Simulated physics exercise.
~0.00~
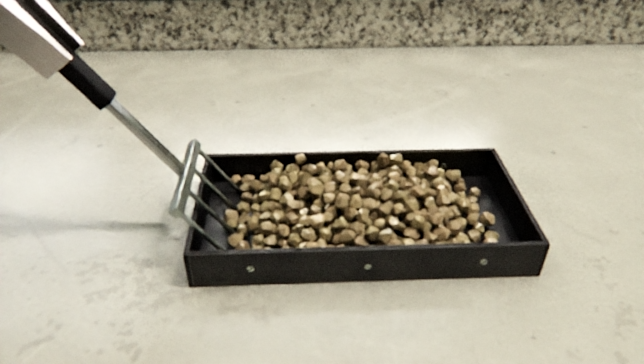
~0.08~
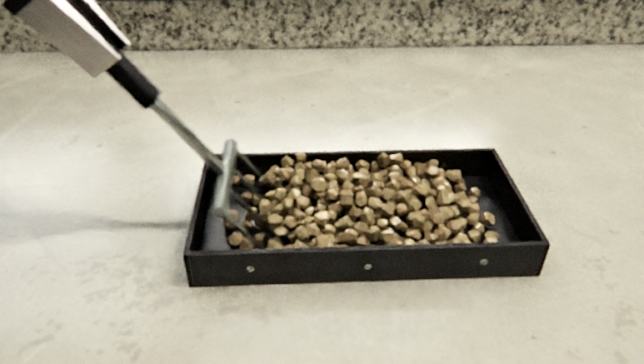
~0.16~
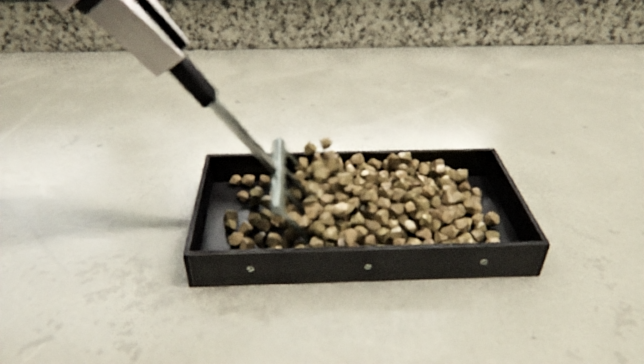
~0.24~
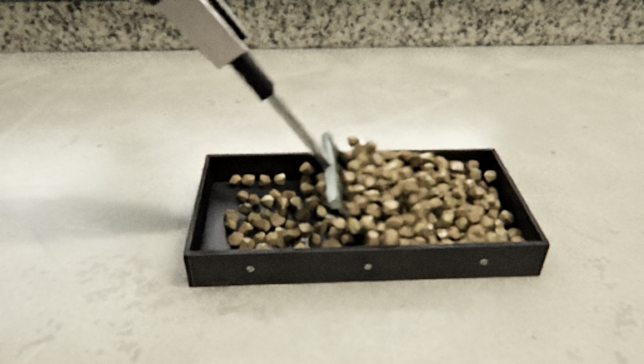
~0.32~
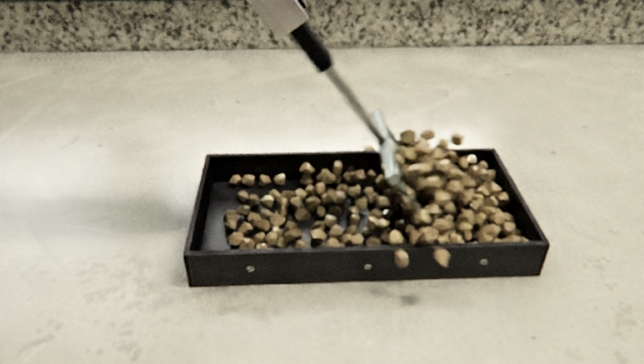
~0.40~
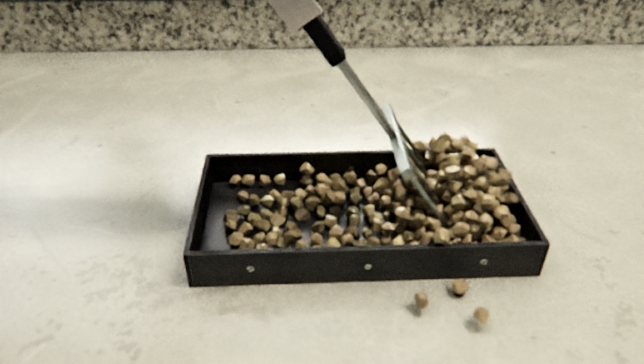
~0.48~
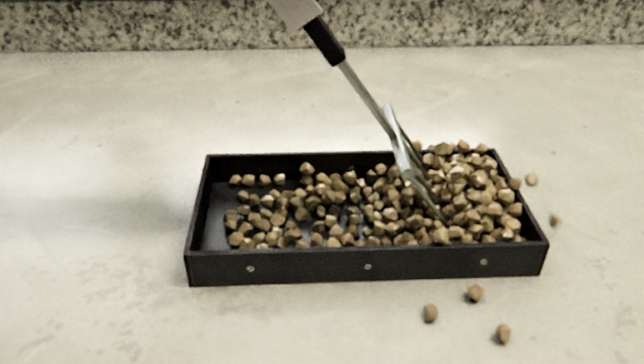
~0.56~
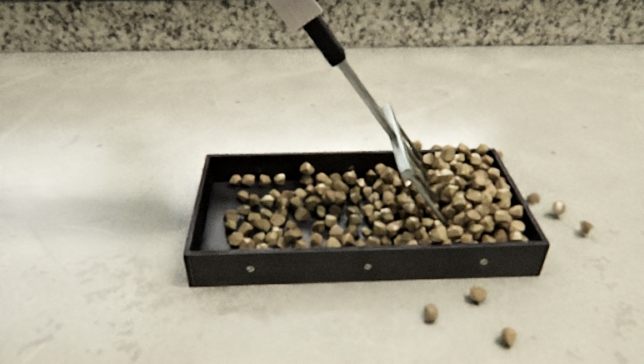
A robot arm drags a metal comb rightward through small brown pebbles in a black trough, heaping them towards the right end. A few spill over the front and right sides onto the table, where they lie as the comb rests in the heap.
